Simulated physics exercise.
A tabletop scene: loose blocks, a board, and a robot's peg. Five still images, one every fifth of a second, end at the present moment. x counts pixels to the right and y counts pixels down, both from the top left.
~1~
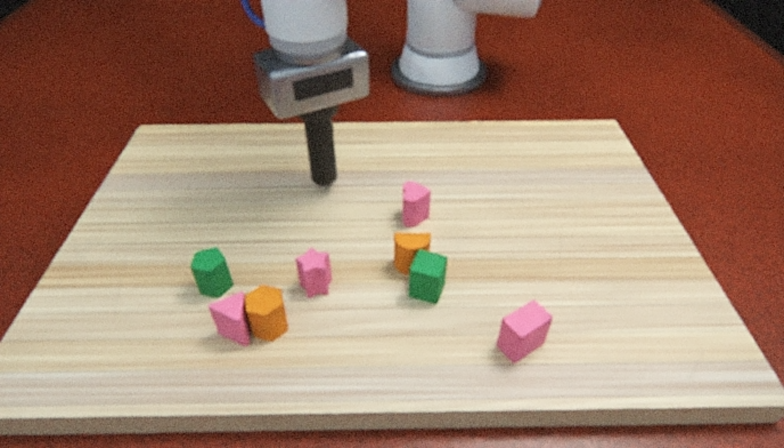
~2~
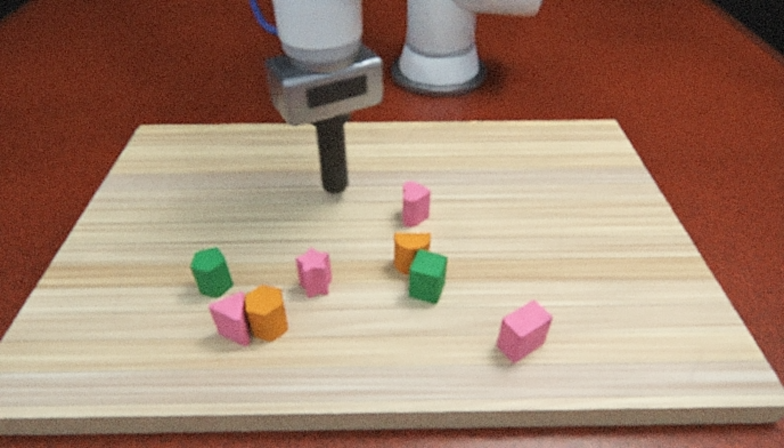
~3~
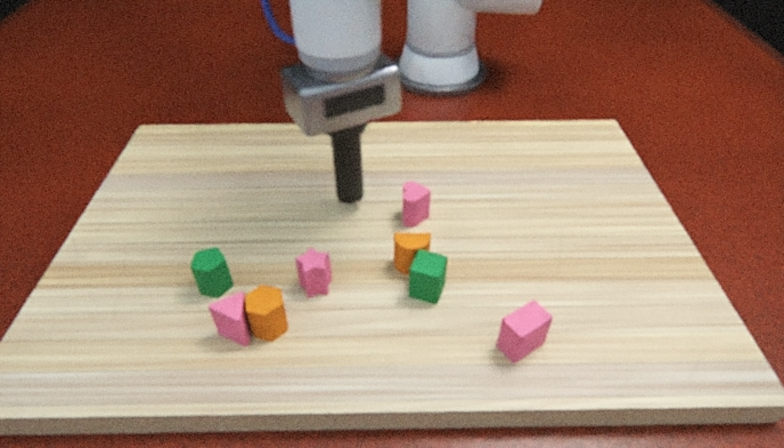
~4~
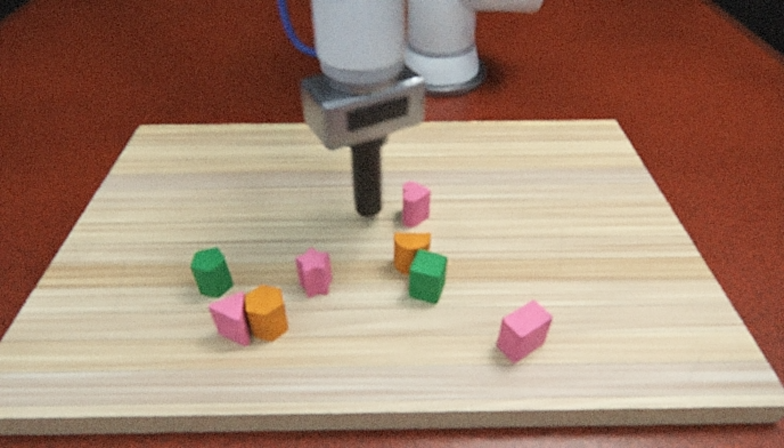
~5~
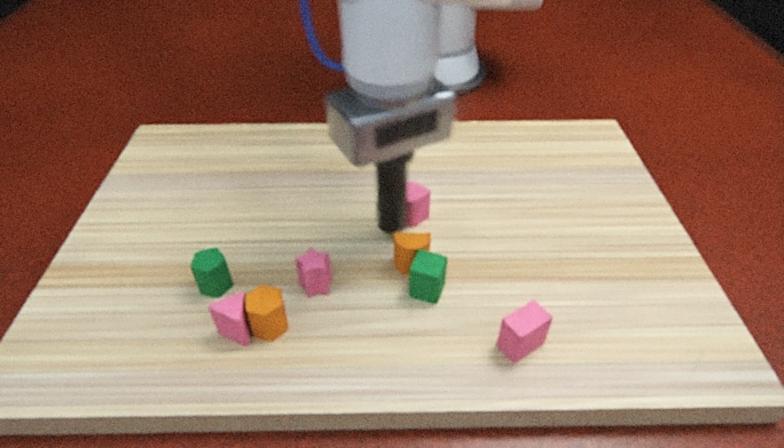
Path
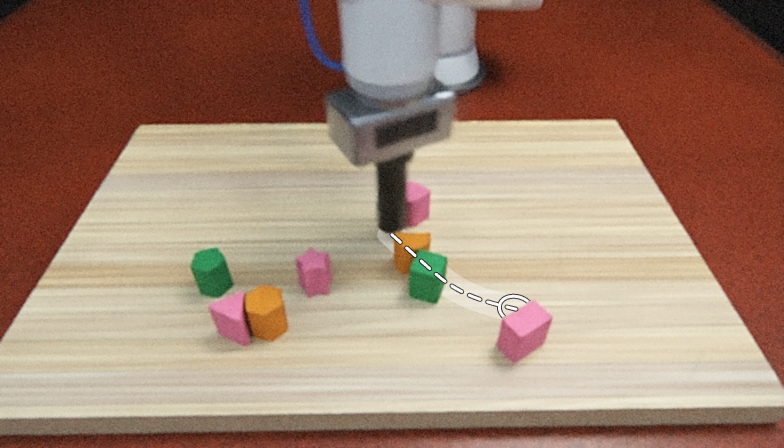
A robot arm moved its dark peg to the right and toward the viewer over a wooden board, coming close to the pink heart and orange block, while the scattered colored blocks all stayed still.
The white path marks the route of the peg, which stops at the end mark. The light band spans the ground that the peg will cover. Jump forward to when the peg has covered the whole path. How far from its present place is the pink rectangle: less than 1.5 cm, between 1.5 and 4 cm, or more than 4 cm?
The block shifts less than 1.5 cm.
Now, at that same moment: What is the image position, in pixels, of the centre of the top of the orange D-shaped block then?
At (416, 259).
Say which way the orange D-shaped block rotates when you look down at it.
Short answer: Clockwise.
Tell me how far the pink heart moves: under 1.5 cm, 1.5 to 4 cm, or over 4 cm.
Overall it shifts less than 1.5 cm.
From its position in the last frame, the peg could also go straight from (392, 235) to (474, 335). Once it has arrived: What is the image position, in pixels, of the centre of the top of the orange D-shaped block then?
My estimate: (492, 332).
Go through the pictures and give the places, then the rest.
In the first picture, peg tip at (325, 178); block tops, orange D-shaped block at (413, 239); pink heart at (414, 191); green square at (429, 263); pink rectangle at (528, 318).
In the second picture, peg at (336, 185); blocks unchanged.
In the third picture, peg at (350, 195); blocks unchanged.
In the fourth picture, peg at (369, 208); blocks unchanged.
In the fifth picture, peg at (392, 224); orange D-shaped block at (413, 239); pink heart at (414, 191); green square at (429, 263); pink rectangle at (528, 318).
Path on the board, from (392, 235) through (423, 263) and (462, 292) to (516, 309).
The first path, step by step. One third of the way, peg at (424, 253); orange D-shaped block at (418, 255), turned 30° clockwise; green square at (434, 277), turned 25° anticlockwise.
Two thirds of the way, peg at (464, 281); orange D-shaped block at (416, 259), turned 45° clockwise; green square at (433, 282), turned 40° anticlockwise.
At the end, peg at (519, 299); orange D-shaped block at (416, 259), turned 45° clockwise; pink heart in place; green square at (433, 282), turned 40° anticlockwise; pink rectangle in place.
